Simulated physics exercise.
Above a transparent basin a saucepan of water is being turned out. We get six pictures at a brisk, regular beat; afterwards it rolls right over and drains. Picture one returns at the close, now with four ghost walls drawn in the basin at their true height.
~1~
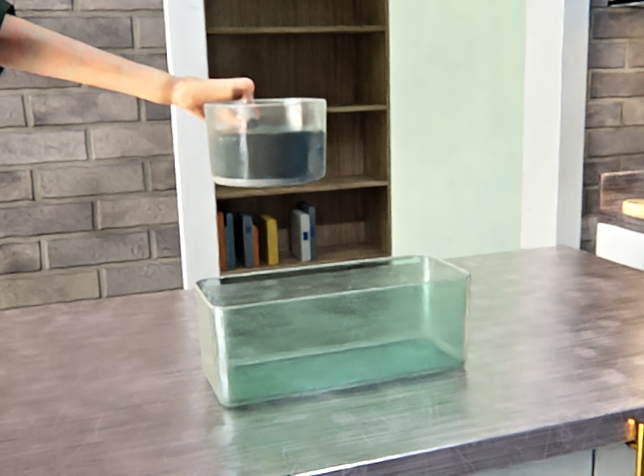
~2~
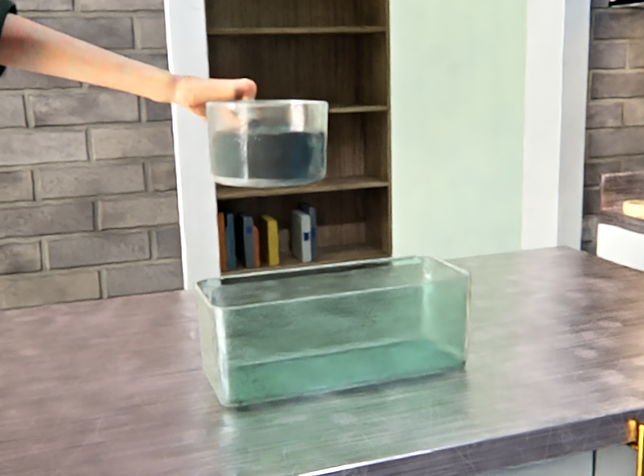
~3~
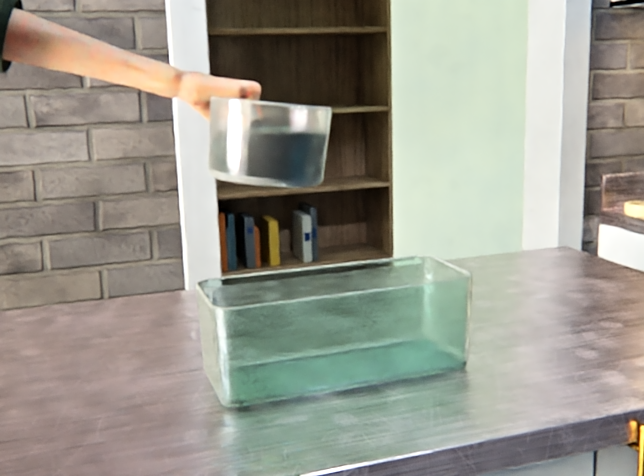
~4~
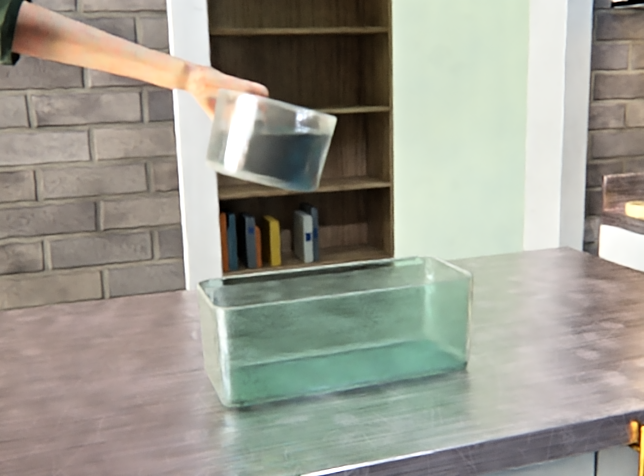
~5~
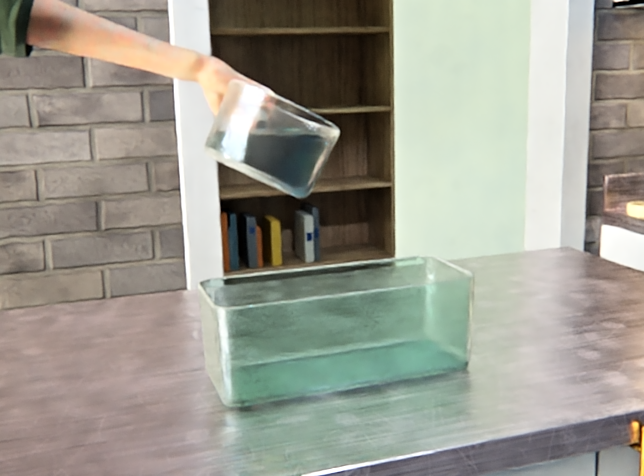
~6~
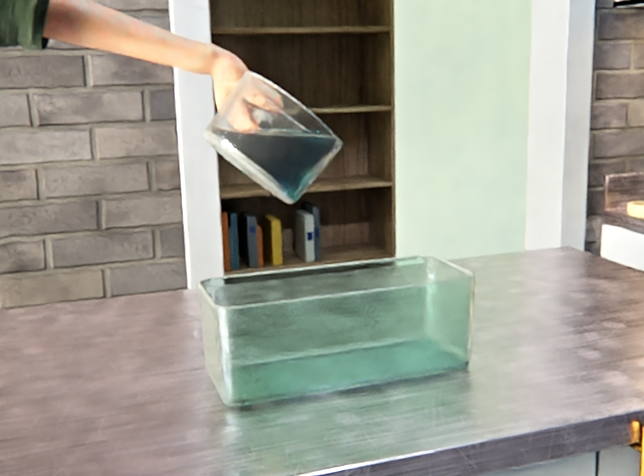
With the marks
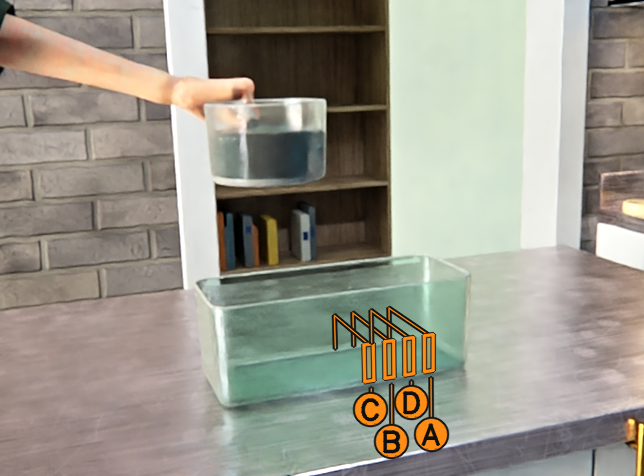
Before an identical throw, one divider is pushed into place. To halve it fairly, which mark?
I would pick position B.
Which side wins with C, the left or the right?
The right one.
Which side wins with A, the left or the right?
More ends on the left.
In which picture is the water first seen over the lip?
In picture 6.
In orange, A at (431, 378); B at (391, 384); C at (371, 388); D at (411, 381).
Choosing A, about 92 % ends left of the wall and 6 % right of it; 3 % is lost outside.
Choosing B, about 53 % ends left of the wall and 45 % right of it.
Choosing C, about 17 % ends left of the wall and 81 % right of it.
Choosing D, about 79 % ends left of the wall and 18 % right of it.
